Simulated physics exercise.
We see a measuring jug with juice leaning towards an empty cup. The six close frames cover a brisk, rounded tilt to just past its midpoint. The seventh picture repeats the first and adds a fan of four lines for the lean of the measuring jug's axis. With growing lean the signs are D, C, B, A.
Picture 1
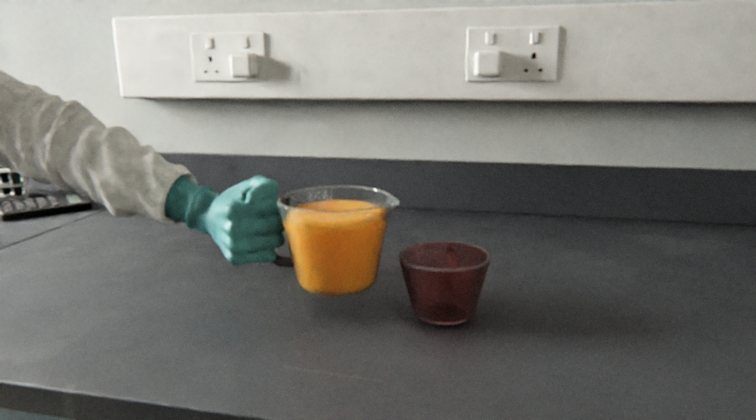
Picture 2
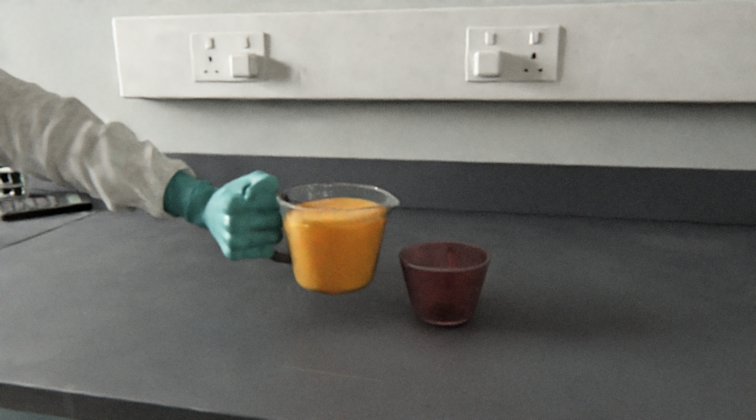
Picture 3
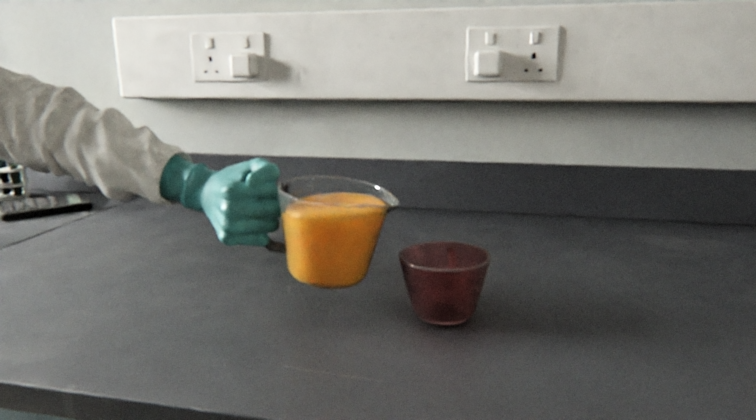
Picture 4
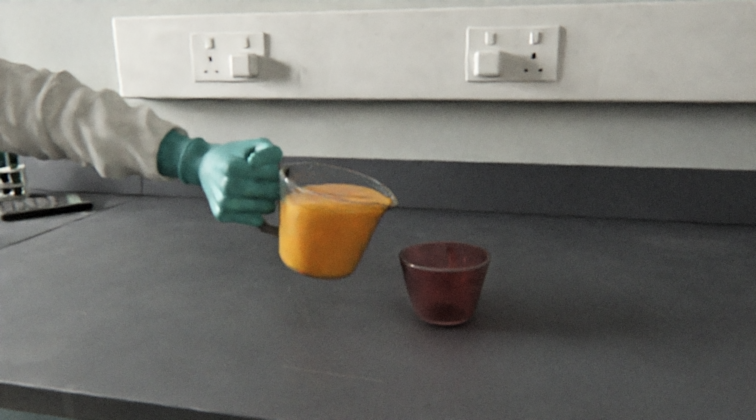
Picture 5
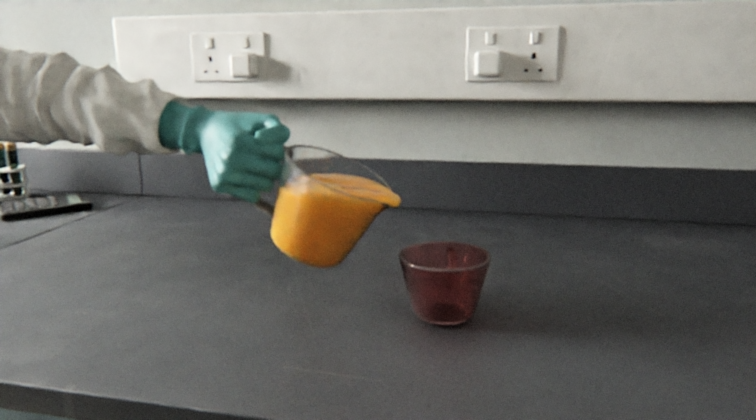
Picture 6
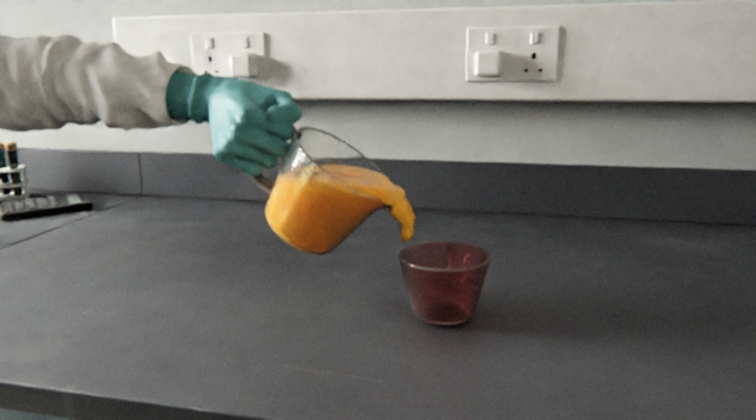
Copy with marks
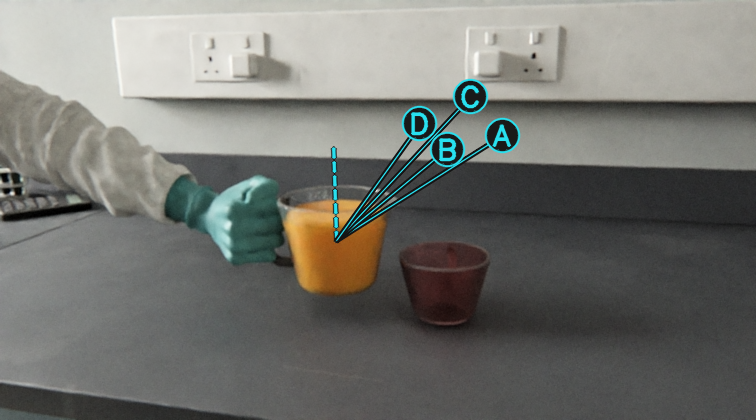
A gloved hand tilts a jug of orange juice rightward until juice streams over its lip.
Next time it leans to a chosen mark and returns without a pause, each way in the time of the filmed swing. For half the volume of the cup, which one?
D beats the others.
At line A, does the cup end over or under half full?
Over half.
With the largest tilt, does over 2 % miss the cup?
Yes.
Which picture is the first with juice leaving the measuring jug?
In picture 5.
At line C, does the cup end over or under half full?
Over.
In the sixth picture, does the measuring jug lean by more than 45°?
No.
On the marked copy, A at (488, 144); B at (433, 160); C at (459, 109); D at (410, 137).
For line A, the cup ends with about 91 % of what it can hold; 14 % of the juice is spilt.
For line B, the cup ends with about 92 % of what it can hold.
For line C, the cup ends with about 71 % of what it can hold.
For line D, the cup ends with about 51 % of what it can hold.
